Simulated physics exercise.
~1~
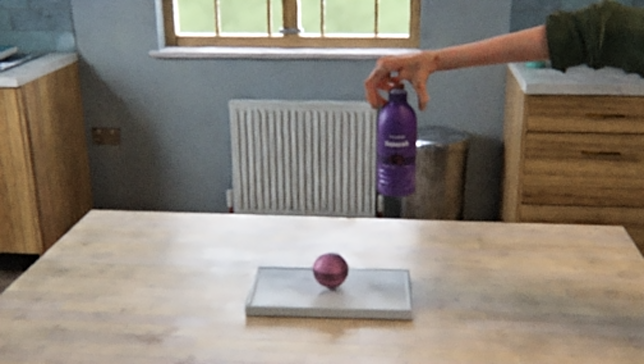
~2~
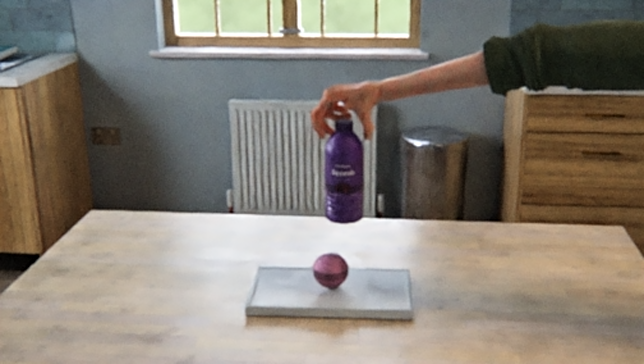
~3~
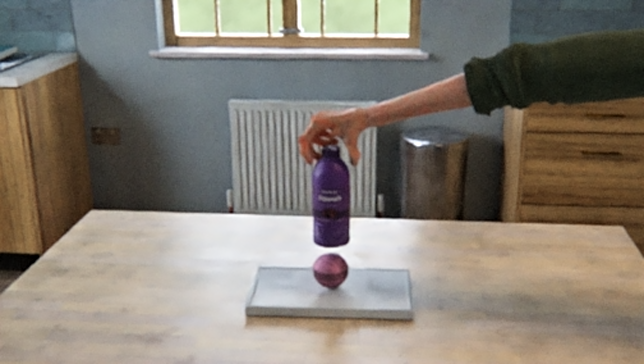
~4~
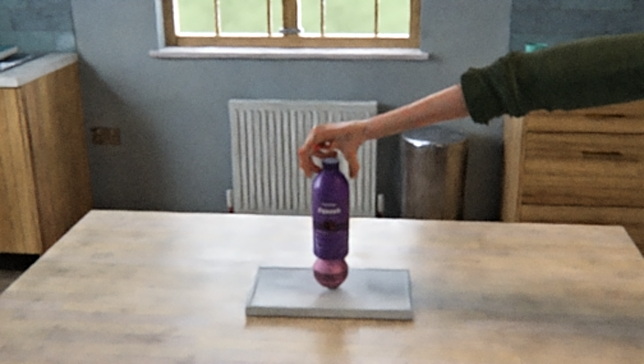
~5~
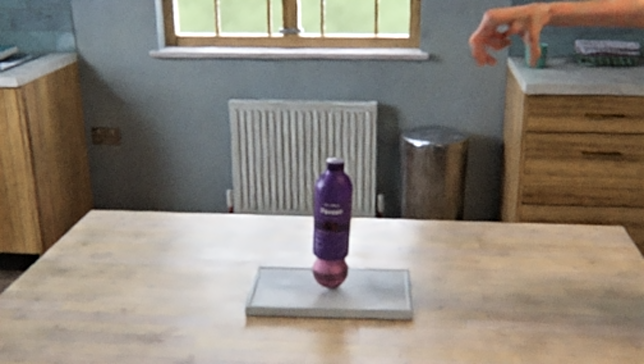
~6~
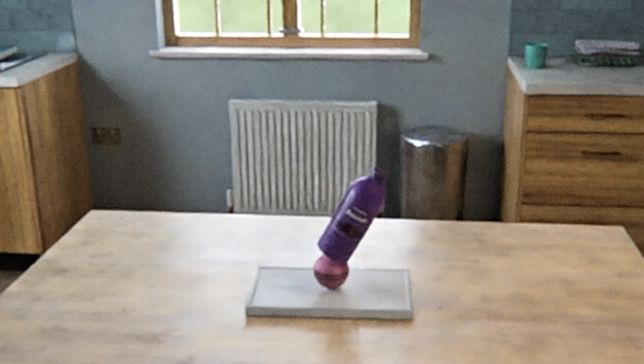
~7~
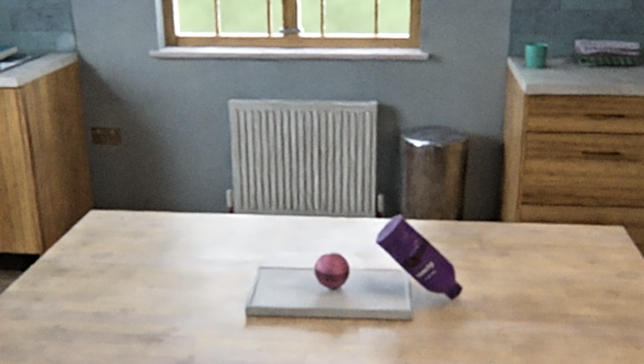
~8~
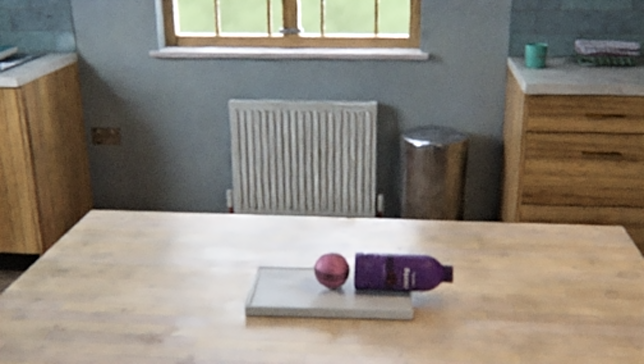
A purple bottle, held from above by a hand reaching in from the right, moves over a pale wooden table in a kitchen, seen from the front and slightly above. On the table, a dark reddish ball rests on a flat, light grey tray, with a radiator and a metal bin behind. The hand carries the bottle left and lowers it upright onto the ball, then lets go and draws back. The bottle stands briefly, leans right and topples off, tipping upside down. It ends on its side to the right of the ball, which remains on the tray.
